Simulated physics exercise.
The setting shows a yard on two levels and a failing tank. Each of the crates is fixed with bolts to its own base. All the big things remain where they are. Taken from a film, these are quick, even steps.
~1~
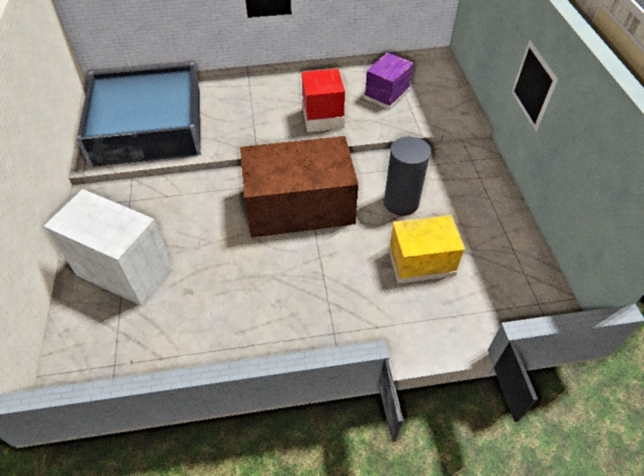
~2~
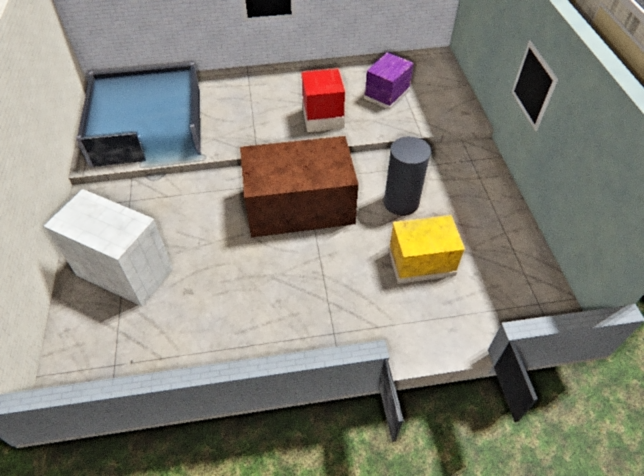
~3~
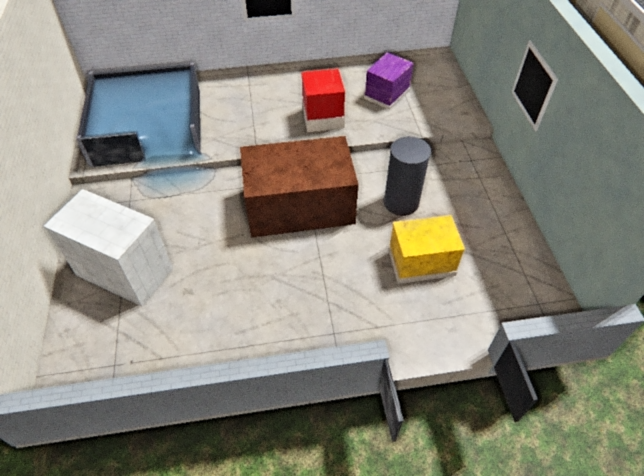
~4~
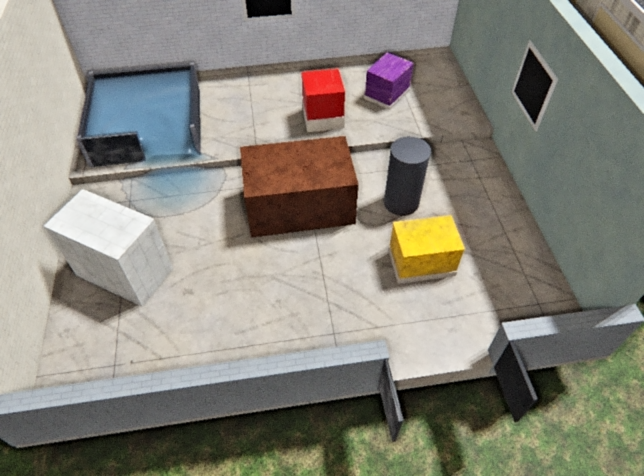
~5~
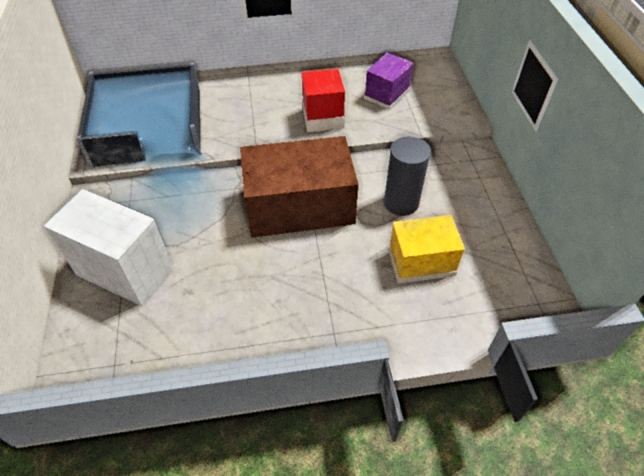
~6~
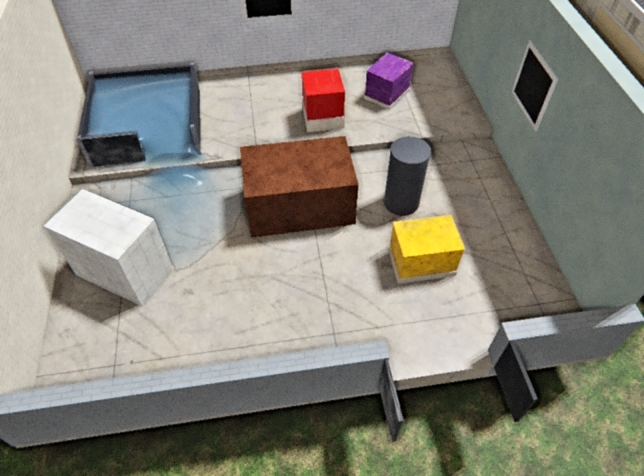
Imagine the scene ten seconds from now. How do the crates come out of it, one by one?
The purple crate will be left dry, the yellow crate will be left dry, the red crate will be left dry.
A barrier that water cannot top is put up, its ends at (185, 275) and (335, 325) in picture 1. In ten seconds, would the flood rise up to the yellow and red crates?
Going one at a time, I'd say the yellow crate is inundated, and the red crate is never reached.
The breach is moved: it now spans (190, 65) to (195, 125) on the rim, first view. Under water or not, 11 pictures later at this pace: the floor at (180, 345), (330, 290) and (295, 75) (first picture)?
Okay, the first is left untouched, the next is left untouched, and the last is waterlogged.
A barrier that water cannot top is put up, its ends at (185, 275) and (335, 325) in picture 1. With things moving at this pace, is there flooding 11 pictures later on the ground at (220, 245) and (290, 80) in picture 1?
As listed: Covered, free of water.
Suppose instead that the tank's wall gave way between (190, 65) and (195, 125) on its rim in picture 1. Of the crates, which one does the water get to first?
The one in red comes first.
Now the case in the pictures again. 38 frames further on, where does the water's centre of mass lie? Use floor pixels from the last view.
Centre of the water: Near (224, 243).
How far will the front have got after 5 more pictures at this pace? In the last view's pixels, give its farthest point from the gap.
Close to (201, 379), I think.
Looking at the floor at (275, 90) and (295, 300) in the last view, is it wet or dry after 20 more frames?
One after the other: Free of water, wet.
A moment on, water covers 15 % of the floor; the purple crate not reached, the yellow crate not reached, the red crate not reached.
Next, water covers 25 % of the floor; the purple crate not reached, the yellow crate not reached, the red crate not reached.
Then, water covers 35 % of the floor; the purple crate not reached, the yellow crate water round its plinth, the red crate not reached.
Later, water covers 50 % of the floor; the purple crate not reached, the yellow crate water round its plinth, the red crate not reached.
In the end, water covers 65 % of the floor; the purple crate stayed above the water, the yellow crate stayed above the water, the red crate stayed above the water.
